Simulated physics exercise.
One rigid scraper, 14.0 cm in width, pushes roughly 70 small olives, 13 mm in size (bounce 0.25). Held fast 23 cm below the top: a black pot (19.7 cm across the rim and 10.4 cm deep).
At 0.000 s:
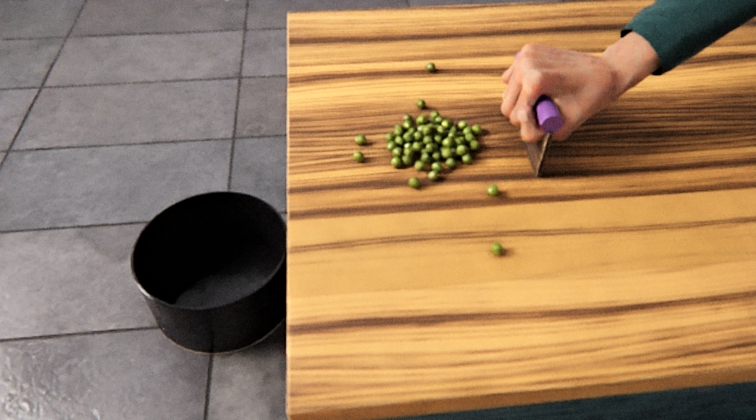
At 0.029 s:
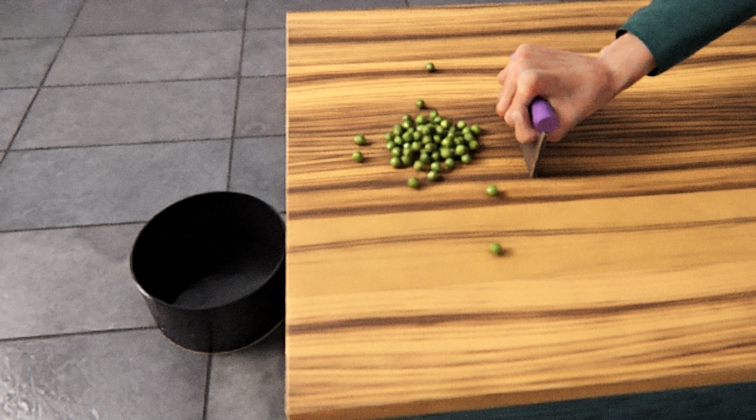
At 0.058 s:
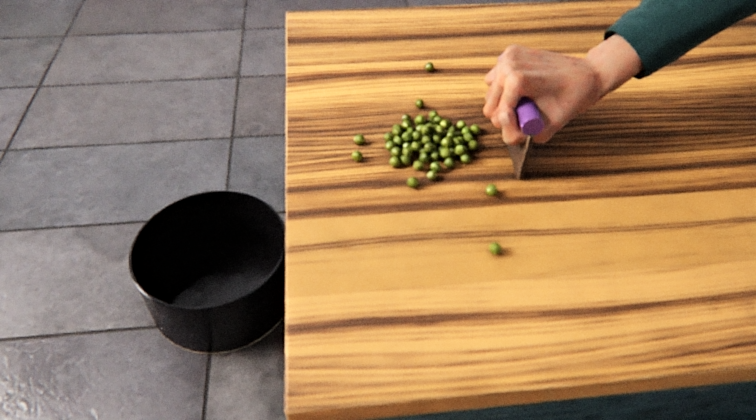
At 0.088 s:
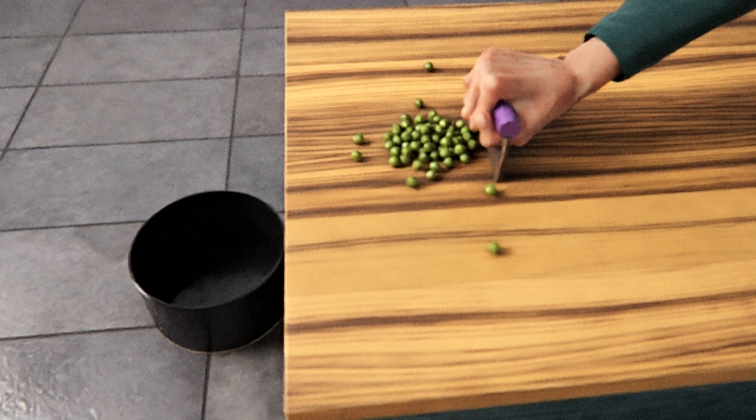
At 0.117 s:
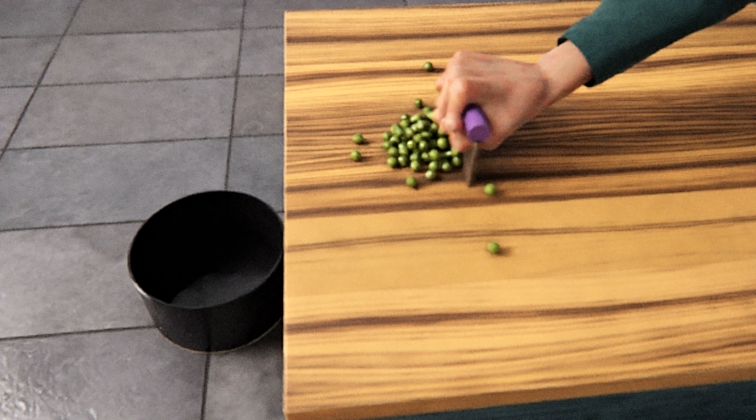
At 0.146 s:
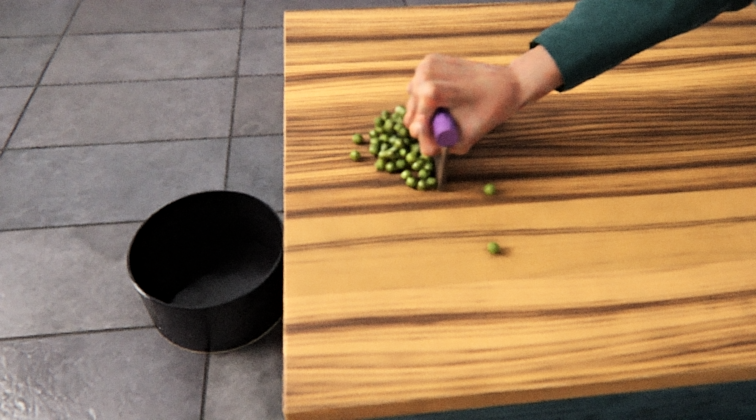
On a striped wooden tabletop above a black pot, a hand sliding a purple-handled scraper leftward, pushing a cluster of small olives.
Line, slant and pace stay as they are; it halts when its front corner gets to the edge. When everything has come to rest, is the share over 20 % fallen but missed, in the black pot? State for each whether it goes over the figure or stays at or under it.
Fallen but missed: Goes over, black pot: Goes over.
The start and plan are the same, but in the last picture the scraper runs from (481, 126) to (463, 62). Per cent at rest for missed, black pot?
At rest, 40 % misses and the black pot ends with 10 %.
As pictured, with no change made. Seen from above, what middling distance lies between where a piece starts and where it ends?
It comes to about 36 cm.
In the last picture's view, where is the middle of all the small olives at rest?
Check roughly (172, 283) and you'll find the middle.
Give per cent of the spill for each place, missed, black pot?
40 per cent is missed, while the black pot ends with 55 per cent.
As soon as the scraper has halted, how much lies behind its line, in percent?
Close to 5 in a hundred, I'd say.
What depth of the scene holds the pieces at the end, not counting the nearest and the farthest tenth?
Close to 42 cm from front to back.
Then, at 0.28 s, scraper 27 cm from its start, spill 25 cm wide; still on top 100 %.
After 0.42 s, scraper 29 cm from its start, spill 34 cm wide; black pot 35 %, off the edge, not caught 50 %, still on top 15 %.
After 0.54 s, scraper 29 cm from its start, spill 41 cm wide; black pot 55 %, off the edge, not caught 40 %, still on top 10 %.
In the end, at 1.7 s, black pot 55 %, fallen but missed 40 %, still on top 5 %.
